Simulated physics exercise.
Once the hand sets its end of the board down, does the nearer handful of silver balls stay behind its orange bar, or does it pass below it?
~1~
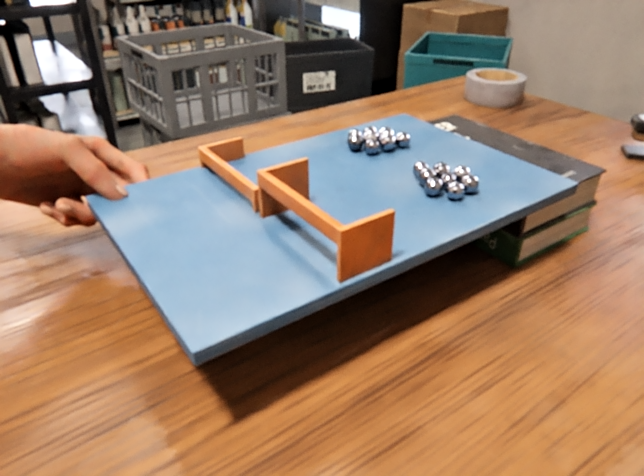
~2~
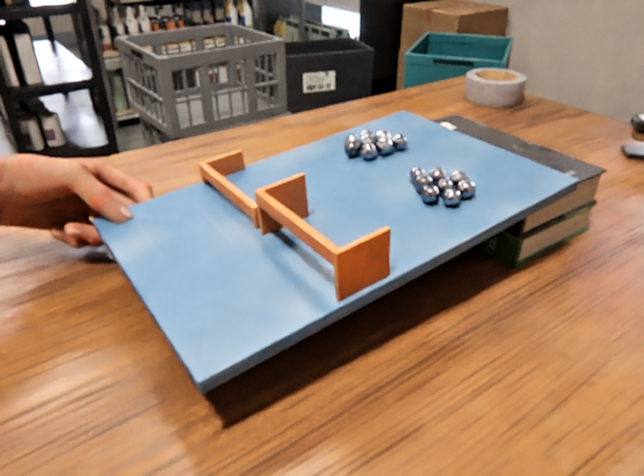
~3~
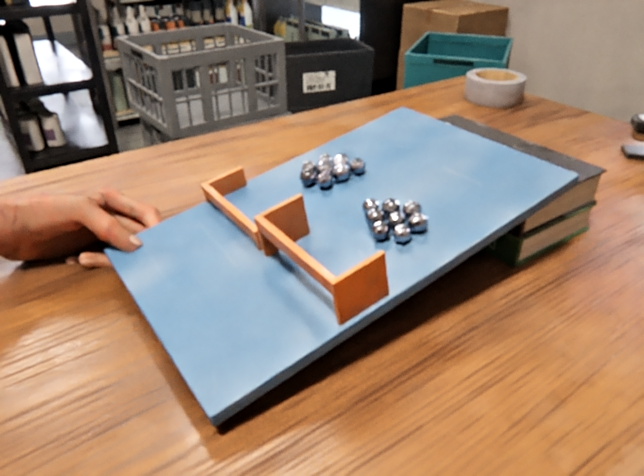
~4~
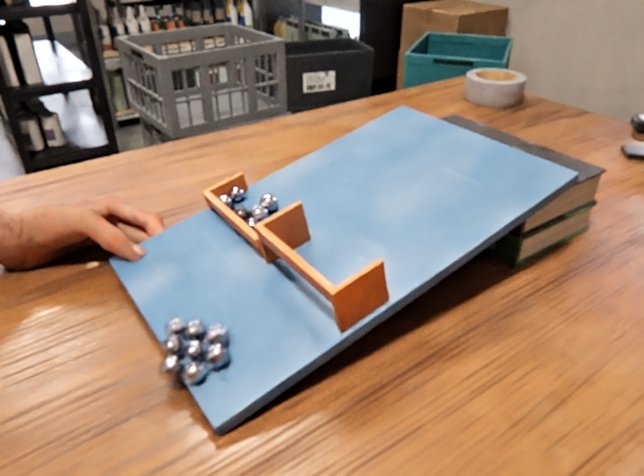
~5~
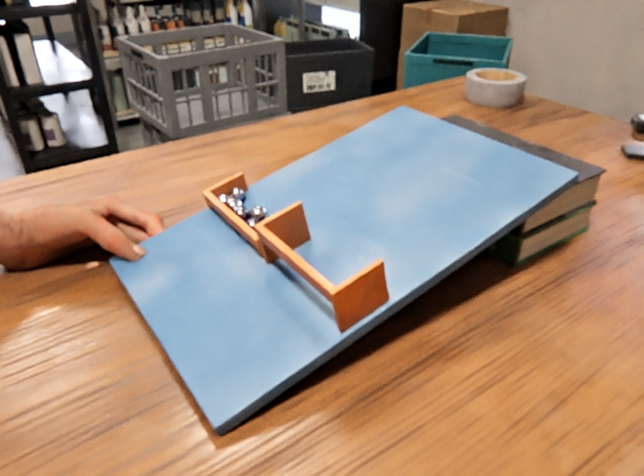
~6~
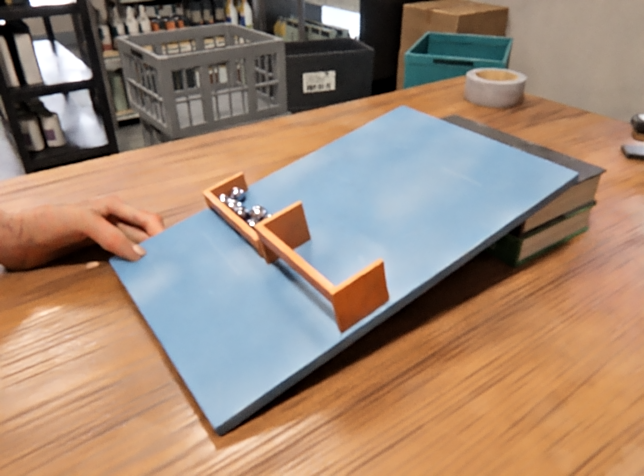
The nearer handful passes below its orange bar and leaves the board, while the farther handful cannot fit through and stays behind its own bar.
